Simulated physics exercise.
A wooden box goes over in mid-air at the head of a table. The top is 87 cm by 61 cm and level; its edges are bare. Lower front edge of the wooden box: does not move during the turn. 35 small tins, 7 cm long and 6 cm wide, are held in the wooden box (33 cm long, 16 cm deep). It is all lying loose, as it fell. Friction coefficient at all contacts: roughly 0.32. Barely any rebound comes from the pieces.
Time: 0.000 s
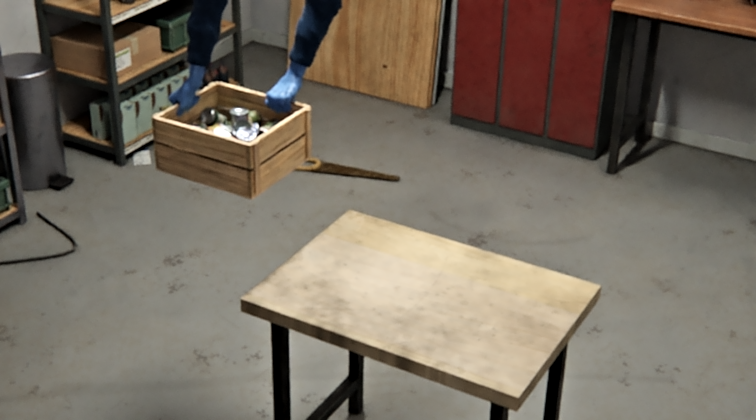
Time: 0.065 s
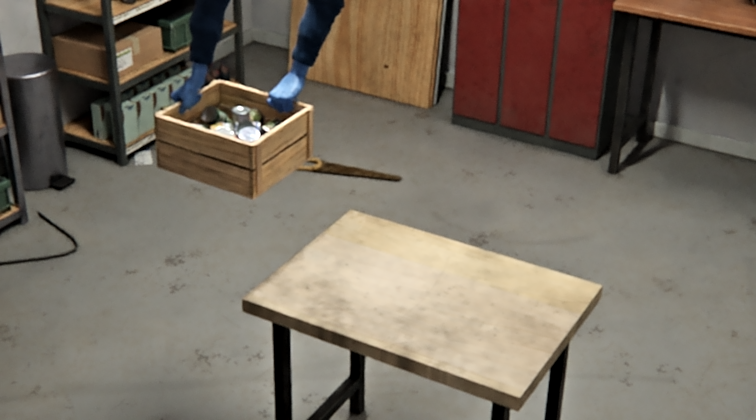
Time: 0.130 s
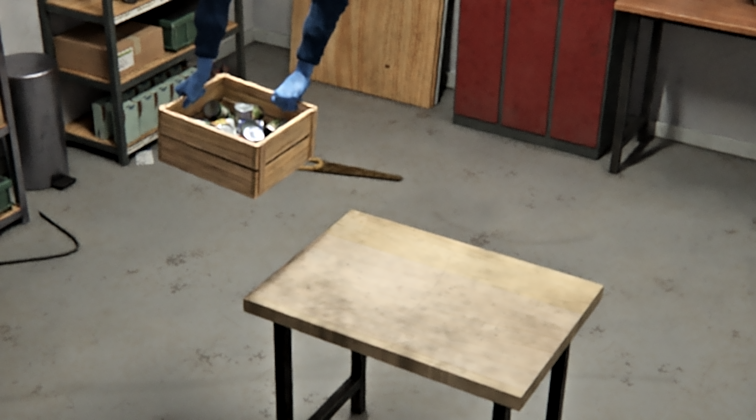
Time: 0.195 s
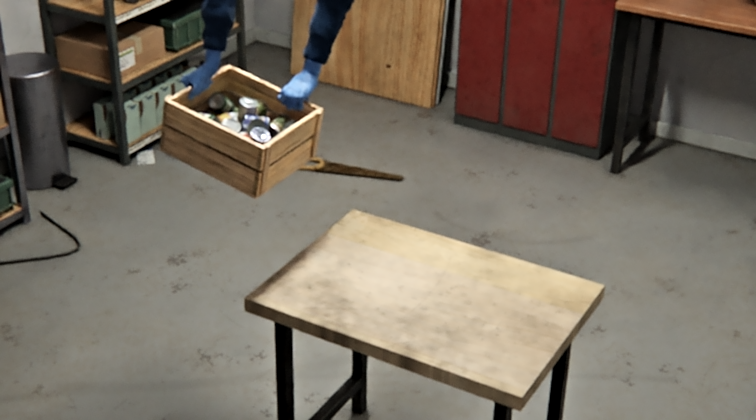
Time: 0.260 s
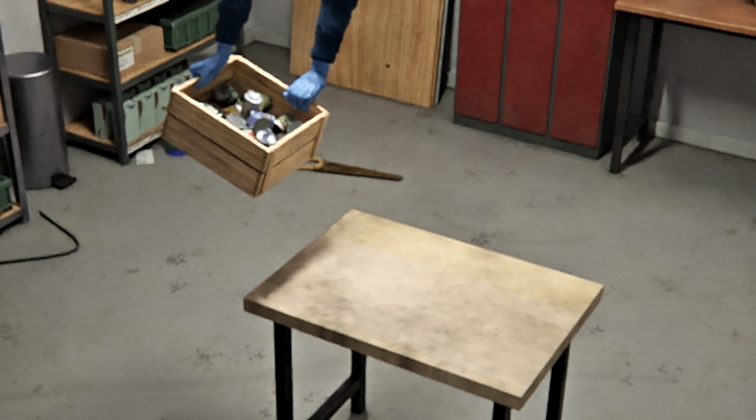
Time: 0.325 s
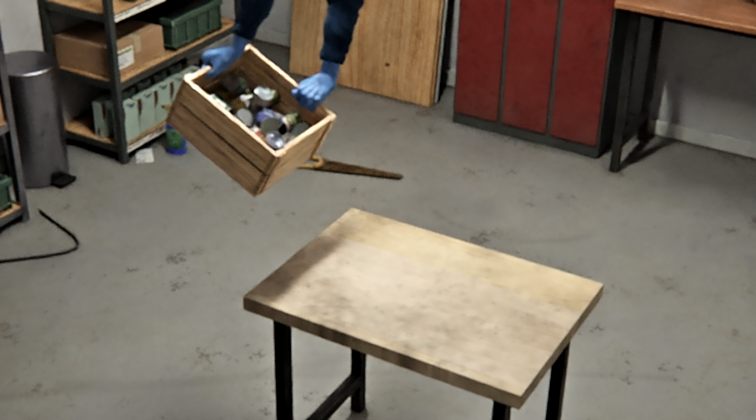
The clip shows two blue-gloved hands holding a wooden box of small tins in the air beyond a bare wooden table; the box, level at first, tilts gradually forward toward the table, its rear side rising, with the tins still inside.
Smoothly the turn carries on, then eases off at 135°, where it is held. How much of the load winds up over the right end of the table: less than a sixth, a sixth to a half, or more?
When everything settles, below one part in six of them lie over the right end of the table.
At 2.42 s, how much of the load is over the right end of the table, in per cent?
I'd put it near 5 in a hundred by then.
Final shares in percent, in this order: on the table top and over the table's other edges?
About 75 and 20 per cent.
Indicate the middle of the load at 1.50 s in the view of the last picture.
At about (409, 276).
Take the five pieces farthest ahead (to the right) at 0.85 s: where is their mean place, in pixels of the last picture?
Roughly at (372, 232).
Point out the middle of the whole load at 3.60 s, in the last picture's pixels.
(413, 278).
After 0.85 s, tilt 115°; 25 still in the wooden box, 2 on the table top and 8 in the air.
After 1.50 s, tilt 135°; 33 on the table top and 2 over the table's other edges.
After 2.42 s, tilt 135°; 28 on the table top, 1 over the right end of the table and 6 over the table's other edges.
Outcome (at 3.60 s), 26 on the table top, 2 over the right end of the table and 7 over the table's other edges. Asked share, 2 of 35, 6 per cent.
